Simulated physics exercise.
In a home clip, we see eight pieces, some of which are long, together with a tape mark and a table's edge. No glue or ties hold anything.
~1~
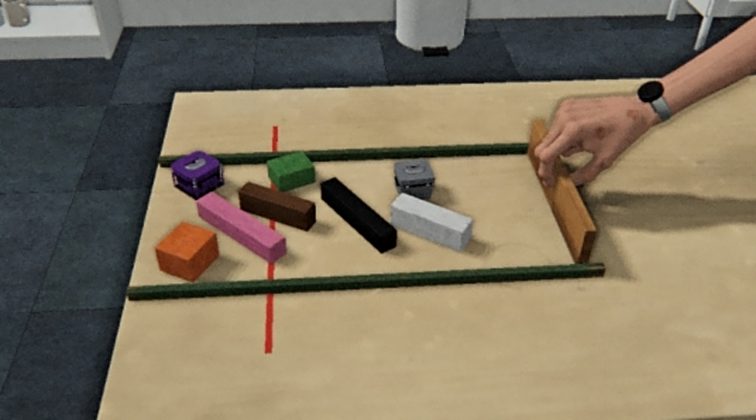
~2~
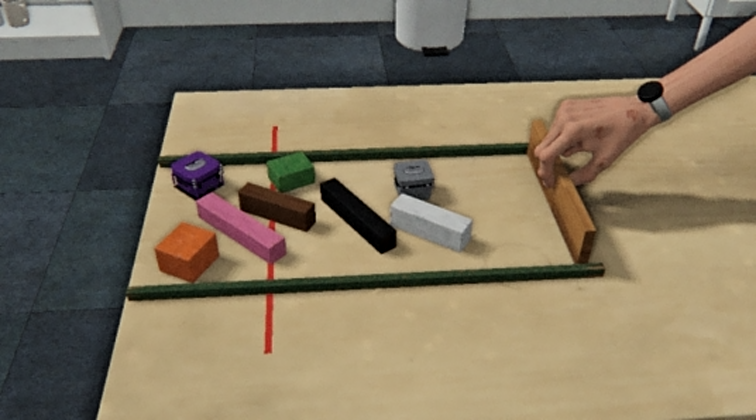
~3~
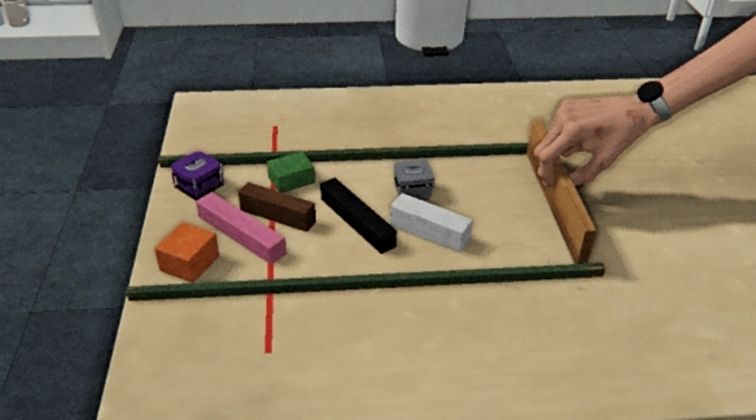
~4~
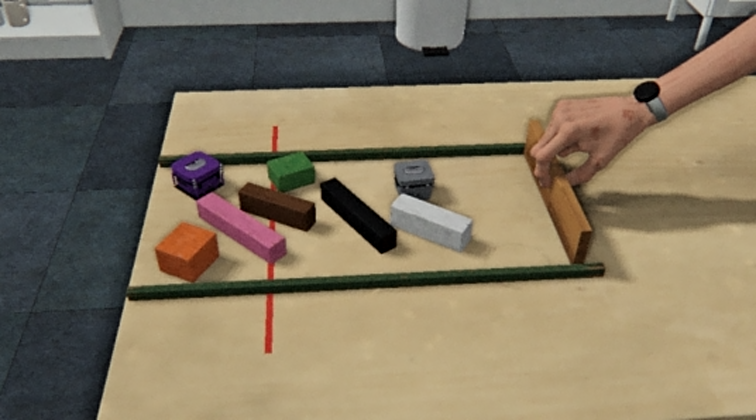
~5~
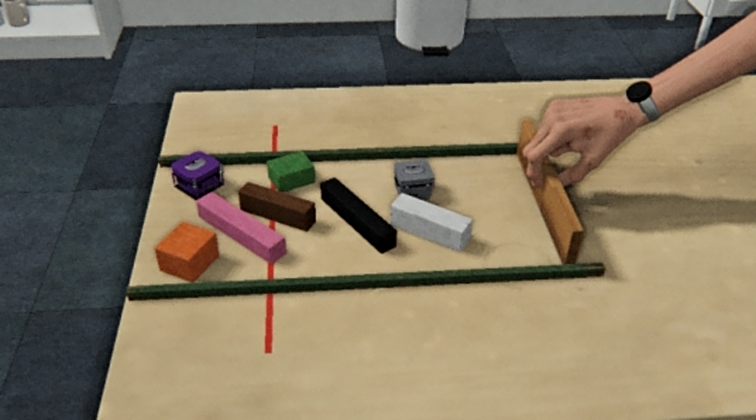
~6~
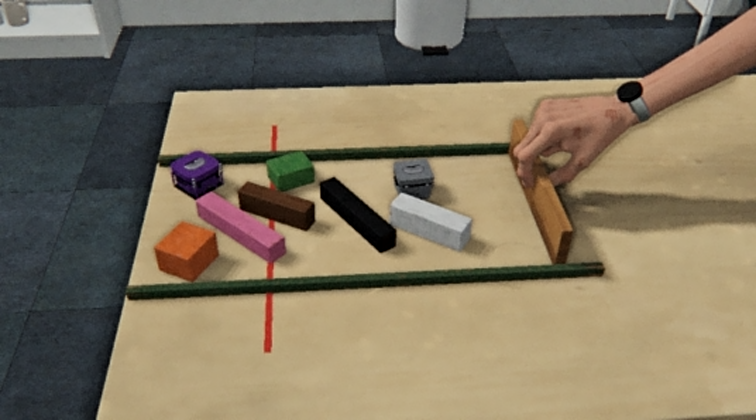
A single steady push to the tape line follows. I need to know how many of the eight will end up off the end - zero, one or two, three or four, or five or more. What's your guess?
I'd say zero.
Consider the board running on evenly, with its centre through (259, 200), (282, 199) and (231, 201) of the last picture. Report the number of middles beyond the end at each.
That makes 0, 0, 1.
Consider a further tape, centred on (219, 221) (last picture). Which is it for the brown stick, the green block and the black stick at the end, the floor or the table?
Starting with the brown stick, it keeps its place, then the green block keeps its place, then the black stick keeps its place.
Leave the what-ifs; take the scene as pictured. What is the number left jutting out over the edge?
You'd get 1.
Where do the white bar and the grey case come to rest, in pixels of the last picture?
The white bar stops around (259, 219); the grey case around (255, 184).
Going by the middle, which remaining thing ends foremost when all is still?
That's the orange block.
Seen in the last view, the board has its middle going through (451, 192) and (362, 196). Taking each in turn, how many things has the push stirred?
Moved so far: 1, then 4.
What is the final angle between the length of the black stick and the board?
About 0 degrees.
Early on, none off yet; purple case at rest near (197, 174); orange block at rest near (187, 251); pink bar at rest near (240, 226).
Finally, the number that fall off is zero.
